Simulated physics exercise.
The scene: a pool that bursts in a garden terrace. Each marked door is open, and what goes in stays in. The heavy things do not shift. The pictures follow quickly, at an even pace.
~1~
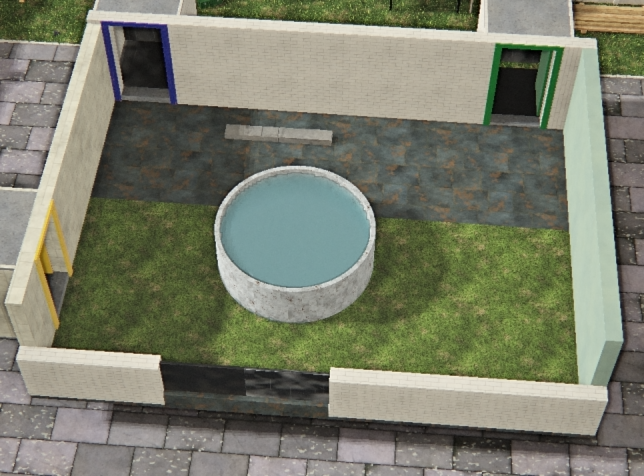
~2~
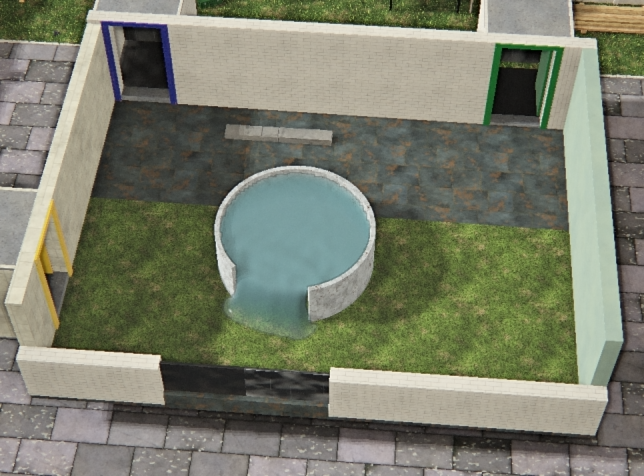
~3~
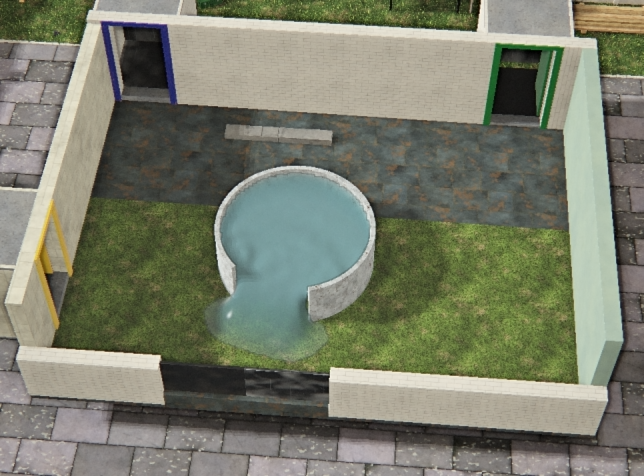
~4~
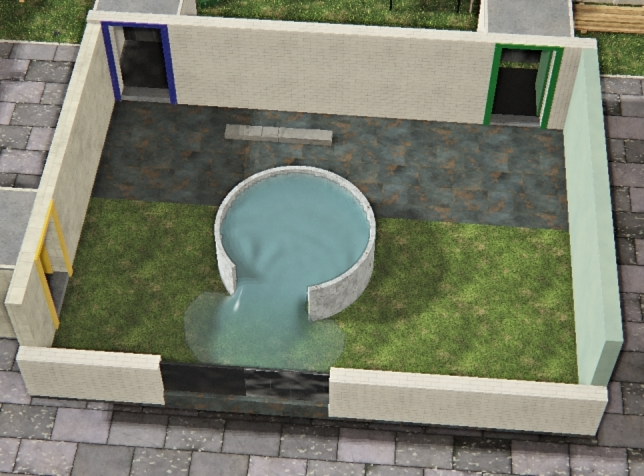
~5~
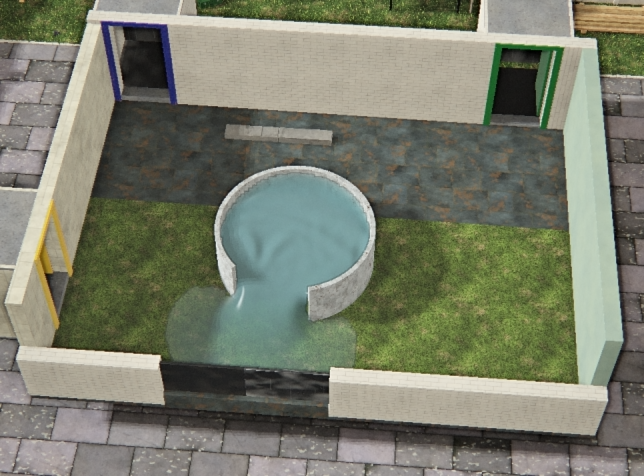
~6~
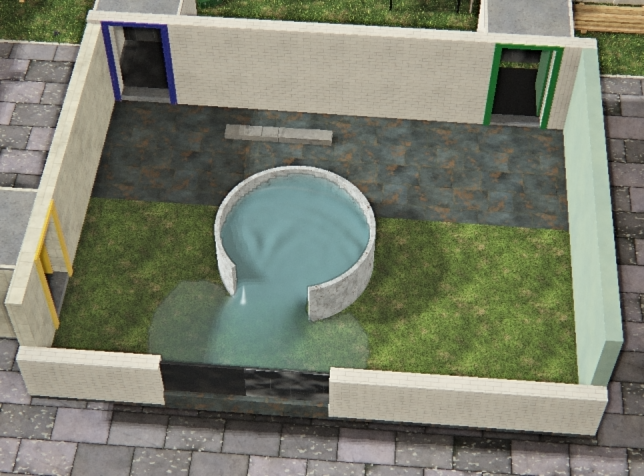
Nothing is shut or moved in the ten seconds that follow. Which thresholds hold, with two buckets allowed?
In the end: The green door floods; the blue door holds within the limit; the yellow door floods.
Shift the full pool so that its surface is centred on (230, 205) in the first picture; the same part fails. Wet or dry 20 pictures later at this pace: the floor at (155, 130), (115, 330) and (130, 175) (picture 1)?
One after the other: No water, covered, under water.
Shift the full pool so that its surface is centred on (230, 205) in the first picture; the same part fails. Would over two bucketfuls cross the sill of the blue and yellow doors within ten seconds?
Blue door is over, yellow door floods.
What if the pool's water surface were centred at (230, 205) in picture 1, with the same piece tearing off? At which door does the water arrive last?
Last comes the one in green.
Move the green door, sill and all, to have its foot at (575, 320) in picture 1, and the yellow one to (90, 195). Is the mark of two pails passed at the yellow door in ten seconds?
One by one: Yellow lets less in.
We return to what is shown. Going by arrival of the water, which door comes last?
That is the green-painted one.
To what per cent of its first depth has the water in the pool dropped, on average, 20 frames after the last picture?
Some 38 per cent.
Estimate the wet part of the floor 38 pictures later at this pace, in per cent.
Close to 80 %.
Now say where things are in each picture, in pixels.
The first picture shows the pool at (295, 229) is whole and still.
In the second picture, water pours out at (269, 305) and has run to (227, 303).
In the third picture, water pours out at (269, 307) and has run to (210, 317).
In the fourth picture, the front is at a hidden place, out from the gap at (269, 308).
In the fifth picture, the front is at a hidden place, out from the gap at (269, 308).
In the sixth picture, water pours out at (269, 308) and has run to a hidden place.
A moment on, water covers 15 % of the floor; the green door not reached, the blue door not reached, the yellow door not reached.
Next, water covers 25 % of the floor; the green door not reached, the blue door not reached, the yellow door under two buckets in.
Then, water covers 50 % of the floor; the green door not reached, the blue door not reached, the yellow door over two buckets in.
Later, water covers 80 % of the floor; the green door not reached, the blue door under two buckets in, the yellow door over two buckets in.
In the end, water covers 100 % of the floor; the green door over two buckets in, the blue door under two buckets in, the yellow door over two buckets in.
